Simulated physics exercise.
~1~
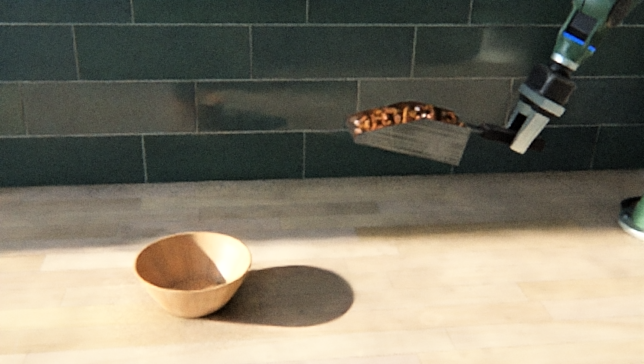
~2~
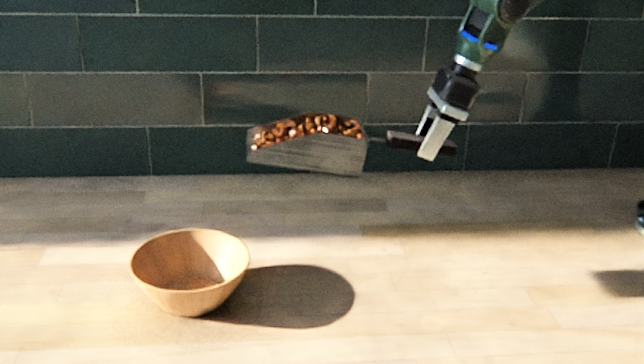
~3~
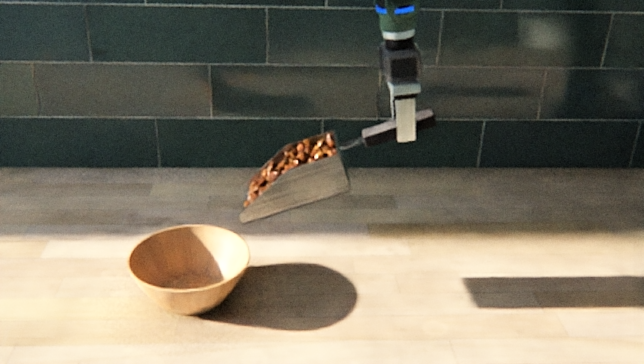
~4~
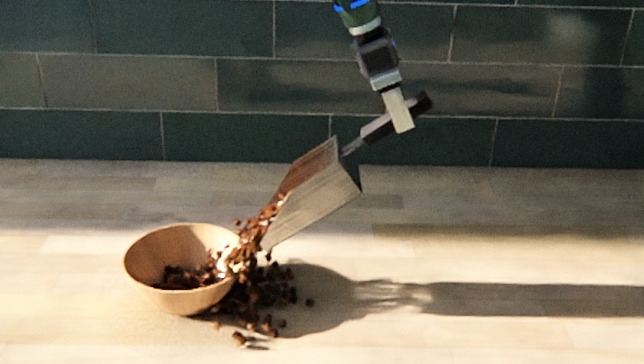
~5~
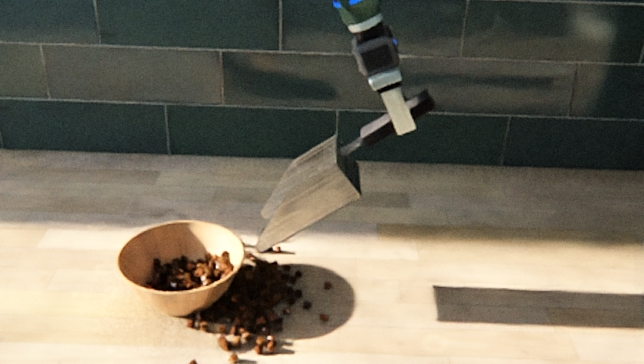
A robot arm carried a metal scoop of brown pellets left and down toward a wooden bowl, then tipped it forward, pouring the pellets out until many lay in the bowl and many others were scattered on the table beside it.
